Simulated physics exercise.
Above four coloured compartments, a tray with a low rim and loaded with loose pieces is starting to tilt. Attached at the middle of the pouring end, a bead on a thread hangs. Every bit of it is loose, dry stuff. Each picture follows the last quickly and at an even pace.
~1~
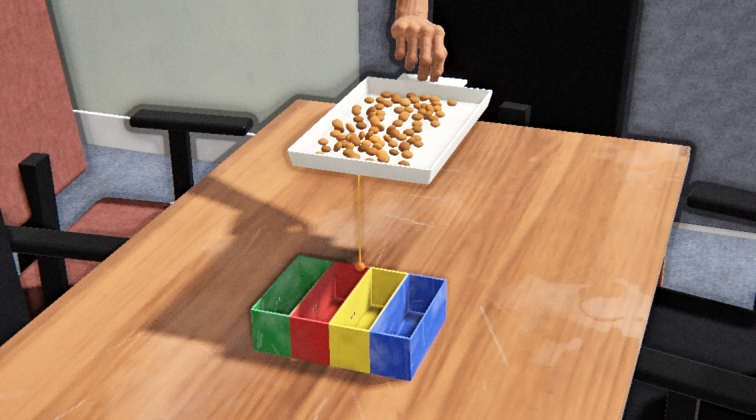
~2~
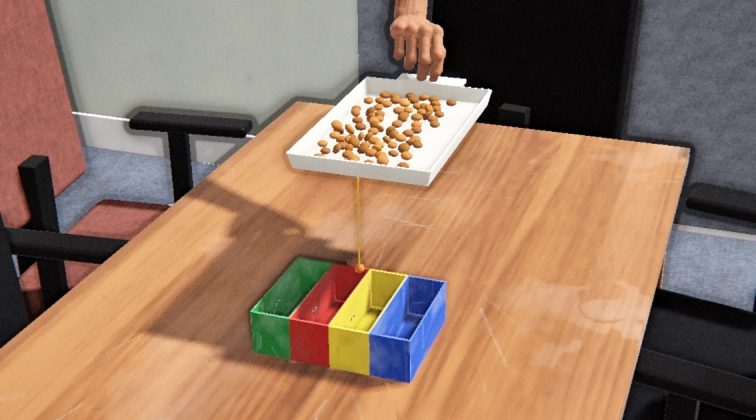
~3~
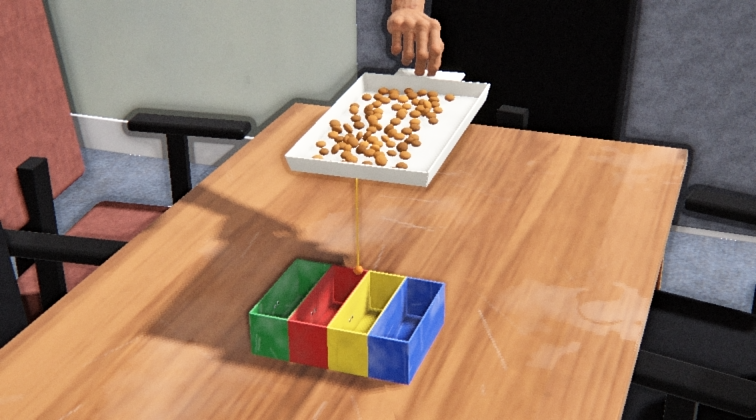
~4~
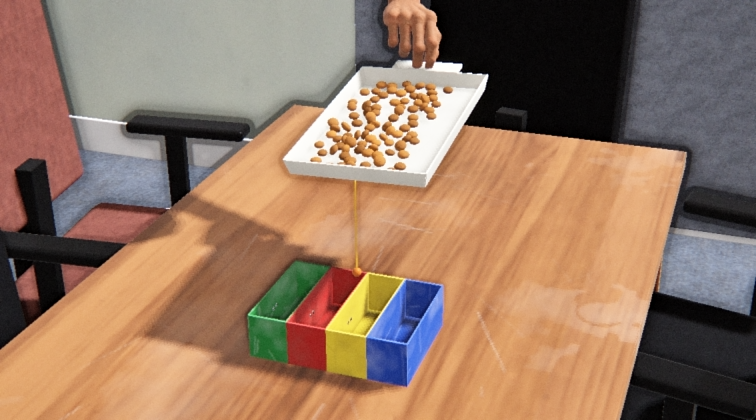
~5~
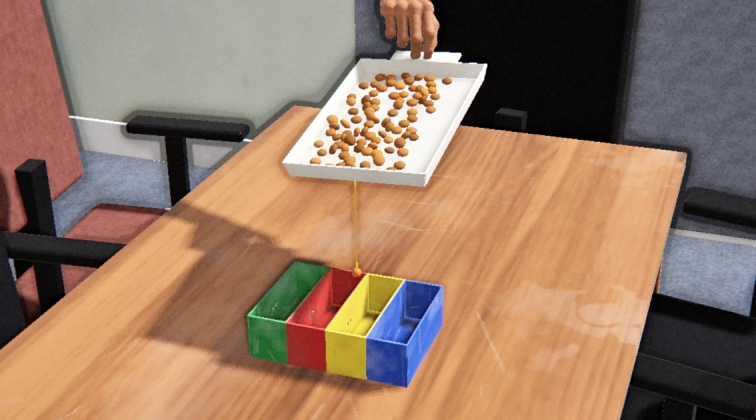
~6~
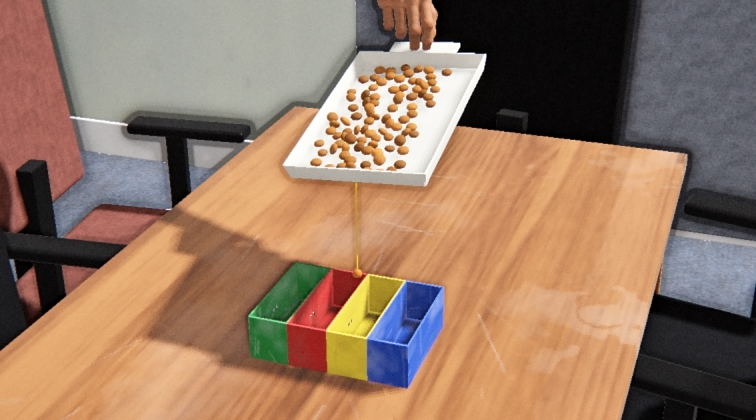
A white tray of small brown pieces, held by a hand at its far end, tilted gradually toward green, red, yellow and blue compartments on a wooden table, its near left corner dipping slightly.
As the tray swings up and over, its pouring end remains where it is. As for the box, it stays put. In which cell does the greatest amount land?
In the green cell.
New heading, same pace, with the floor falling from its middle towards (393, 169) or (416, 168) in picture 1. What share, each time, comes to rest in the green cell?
For the first aim it is 0 in a hundred, for the second 0 in a hundred.
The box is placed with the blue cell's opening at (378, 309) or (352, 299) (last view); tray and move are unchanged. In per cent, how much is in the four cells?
The first yields 100 per cent and the second 100 per cent.
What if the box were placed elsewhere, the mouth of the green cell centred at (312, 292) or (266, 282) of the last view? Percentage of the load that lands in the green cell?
It comes to roughly 30 per cent in one try and roughly 40 per cent in the next.
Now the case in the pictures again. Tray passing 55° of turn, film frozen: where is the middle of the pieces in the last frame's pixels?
The middle of the load sits near (323, 148).
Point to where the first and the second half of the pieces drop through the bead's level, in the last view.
Initially about (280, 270); subsequently about (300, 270).
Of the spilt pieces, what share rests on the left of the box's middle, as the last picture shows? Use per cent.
Near 100 in a hundred.
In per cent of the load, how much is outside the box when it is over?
Roughly 20 in a hundred.
Soon after the last picture, tray tipped steeply; all on the tray.
A little later, tray tipped right over; about half on the tray; about a quarter in the green cell; a small part in the red cell; about a quarter falling or outside the box.
Later still, tray tipped past a quarter turn; about half in the green cell; about a quarter in the red cell; about a quarter falling or outside the box.
At rest, tray tipped past a quarter turn; about half in the green cell; about a quarter in the red cell; none in the blue cell; none in the yellow cell; about a quarter outside the box.
